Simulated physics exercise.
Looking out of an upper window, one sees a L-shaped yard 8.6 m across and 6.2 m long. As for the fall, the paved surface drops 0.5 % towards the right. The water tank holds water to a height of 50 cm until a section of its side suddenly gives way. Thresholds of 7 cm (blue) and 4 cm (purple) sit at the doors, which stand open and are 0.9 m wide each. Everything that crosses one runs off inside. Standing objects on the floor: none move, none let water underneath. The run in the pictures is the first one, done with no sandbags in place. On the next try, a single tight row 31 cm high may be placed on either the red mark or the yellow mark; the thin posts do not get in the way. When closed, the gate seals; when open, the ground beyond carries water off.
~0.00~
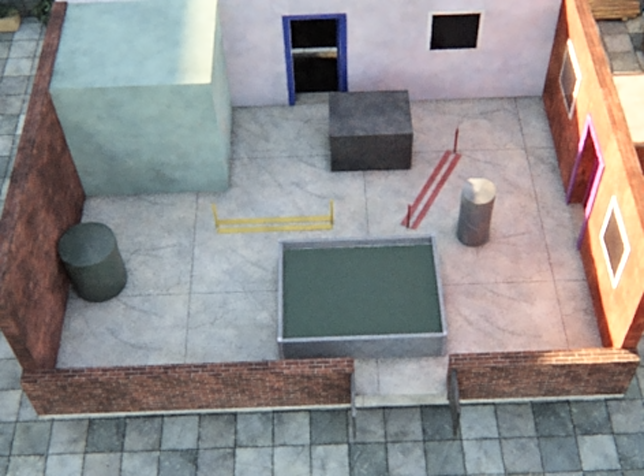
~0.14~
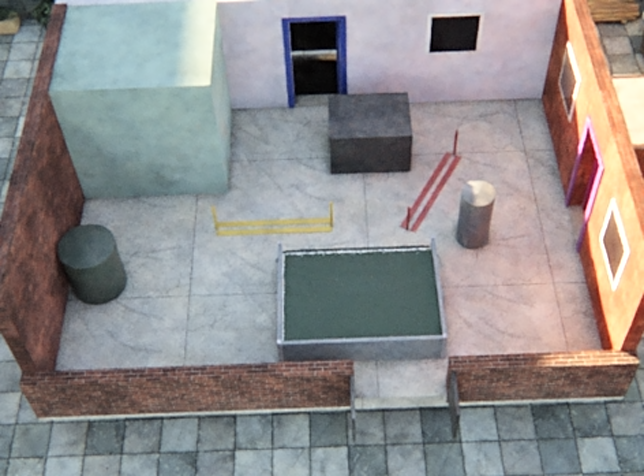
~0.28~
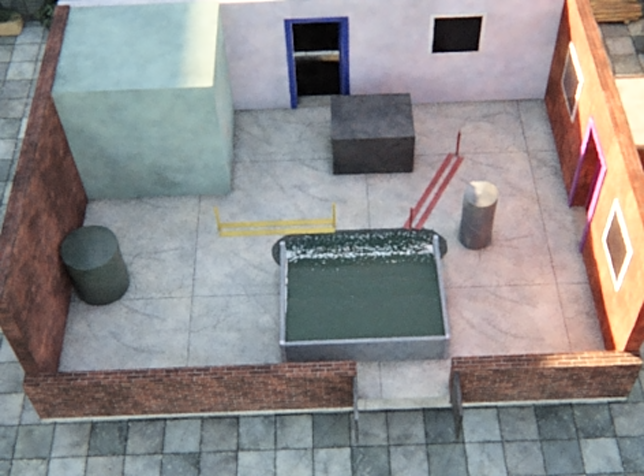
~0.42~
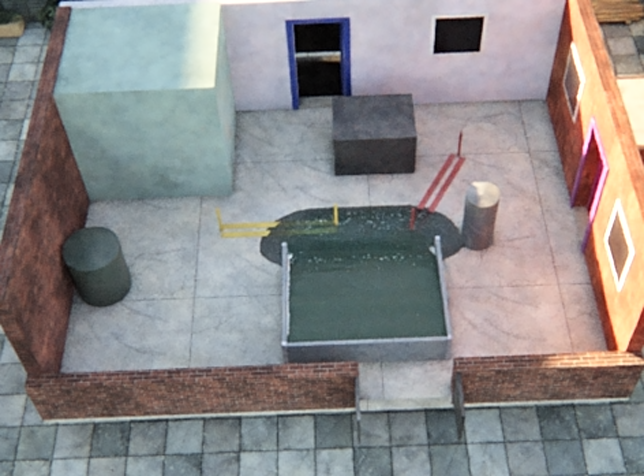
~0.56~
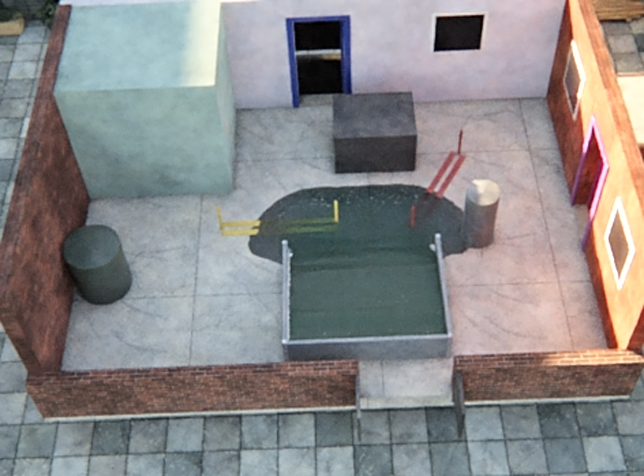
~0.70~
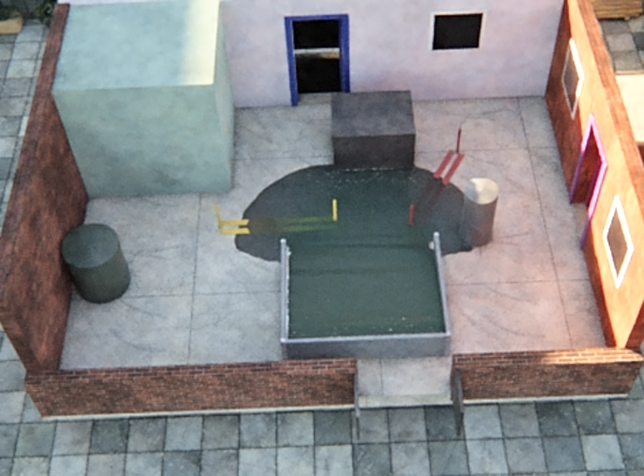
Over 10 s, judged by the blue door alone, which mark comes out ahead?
The yellow one comes out ahead.
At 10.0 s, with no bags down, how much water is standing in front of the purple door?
Depth: Approx. 6.5 cm.
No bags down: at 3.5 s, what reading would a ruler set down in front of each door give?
Reading (cm) - blue: 13; purple: 3.
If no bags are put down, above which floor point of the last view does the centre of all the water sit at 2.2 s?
I'd say somewhere about (362, 220).
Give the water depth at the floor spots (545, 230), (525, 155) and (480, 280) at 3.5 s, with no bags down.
Spot by spot it's about 0, 4 and 0 centimetres.
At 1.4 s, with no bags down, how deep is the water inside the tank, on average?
Average: 26 cm.
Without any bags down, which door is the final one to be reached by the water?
It is the purple one.
After 1.4 s water covers 30 % of the floor and is deepest (36 cm) near (359, 172) in the run without bags; in at the blue door, 0 L with no bags, 0 L with the row on red, 0 L on yellow.
After 2.2 s water covers 40 % of the floor and is deepest (44 cm) near (243, 108) in the run without bags; in at the blue door, 20 L with no bags, 17 L with the row on red, 0 L on yellow.
After 3.5 s water covers 50 % of the floor and is deepest (23 cm) near (241, 155) in the run without bags; in at the blue door, 44 L with no bags, 48 L with the row on red, 0 L on yellow.
After 6.0 s water covers 70 % of the floor and is deepest (14 cm) near (525, 110) in the run without bags; in at the blue door, 65 L with no bags, 76 L with the row on red, 0 L on yellow.
After 10.0 s water covers 90 % of the floor and is deepest (12 cm) near (605, 363) in the run without bags; in at the blue door, 70 L with no bags, 88 L with the row on red, 13 L on yellow.
